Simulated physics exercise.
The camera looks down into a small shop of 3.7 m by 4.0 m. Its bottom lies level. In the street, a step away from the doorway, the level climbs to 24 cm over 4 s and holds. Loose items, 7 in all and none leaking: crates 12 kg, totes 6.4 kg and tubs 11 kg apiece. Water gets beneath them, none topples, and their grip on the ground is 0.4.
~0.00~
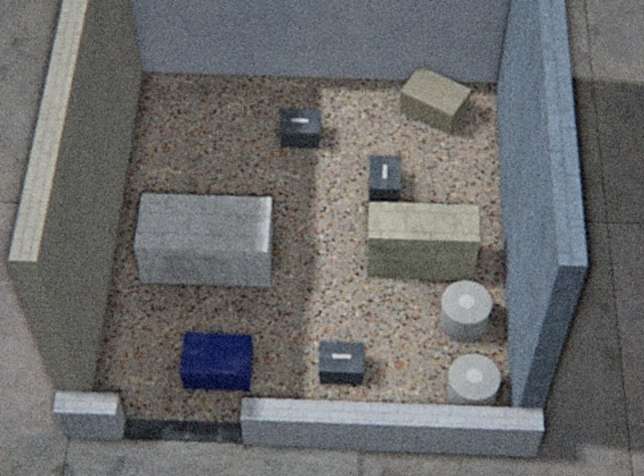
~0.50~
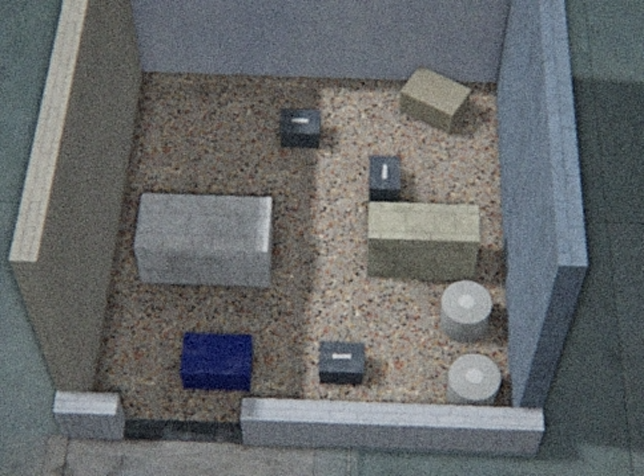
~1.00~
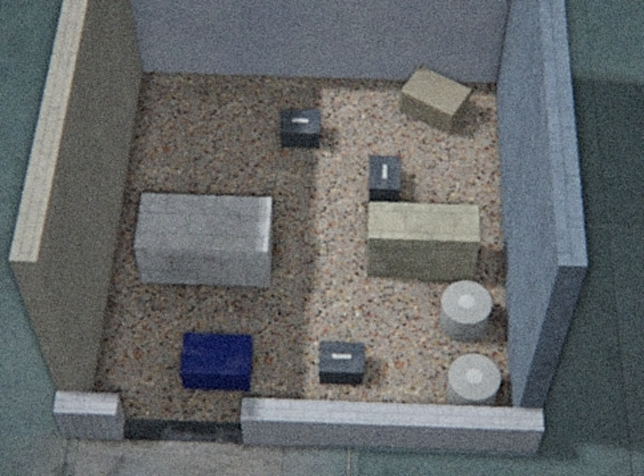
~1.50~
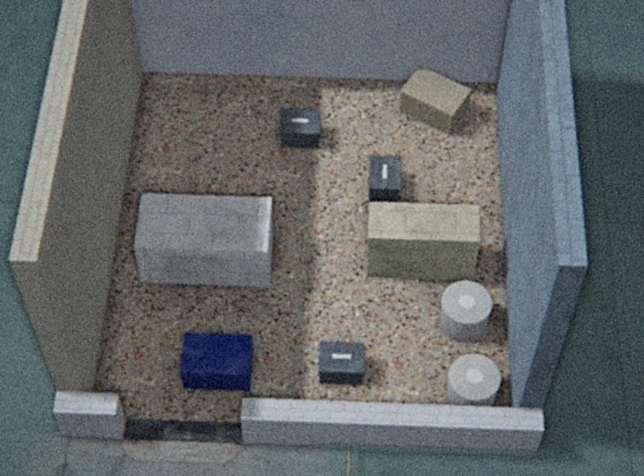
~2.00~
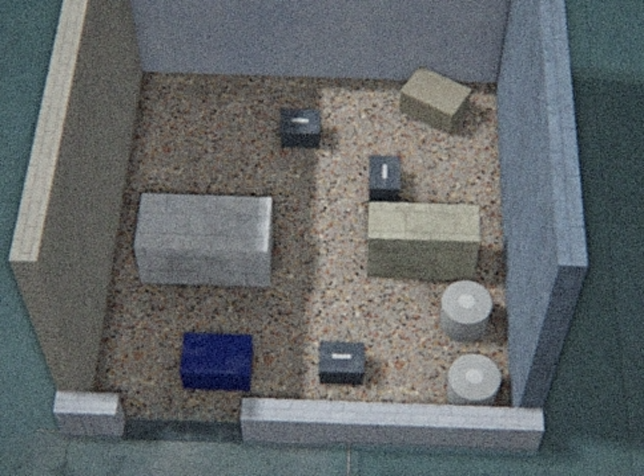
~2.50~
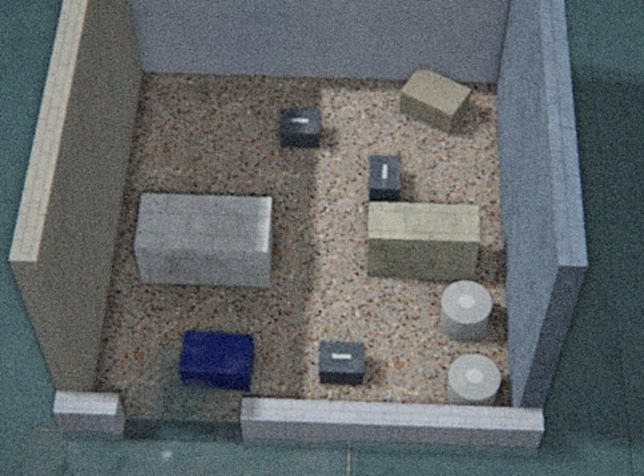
Water spreads over the ground outside the walls, then enters through the front doorway.
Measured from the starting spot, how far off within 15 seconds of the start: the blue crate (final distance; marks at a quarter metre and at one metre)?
The blue crate travels far.
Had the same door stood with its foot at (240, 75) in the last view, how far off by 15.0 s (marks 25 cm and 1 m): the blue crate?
In that case the blue crate is nudged along.
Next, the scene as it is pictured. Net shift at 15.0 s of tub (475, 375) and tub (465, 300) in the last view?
In turn: 150 cm, 150 cm.
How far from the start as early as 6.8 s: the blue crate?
About 140 cm.
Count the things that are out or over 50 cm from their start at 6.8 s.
By then 1.
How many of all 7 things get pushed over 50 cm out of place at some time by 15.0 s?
7 of them.
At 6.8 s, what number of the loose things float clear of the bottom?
I count 1.
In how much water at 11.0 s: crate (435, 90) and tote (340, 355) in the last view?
Roughly 9 and 10 cm.
After 3.5 s the blue crate is near (240, 297), 0.6 m from its start, aground; 0 afloat.
After 6.8 s the blue crate is near (338, 269), 1.4 m from its start, aground; 1 afloat.
After 11.0 s the blue crate is near (334, 250), 1.5 m from its start, afloat; 6 afloat.
After 15.0 s the blue crate is near (175, 114), 2.7 m from its start, afloat; 7 afloat.
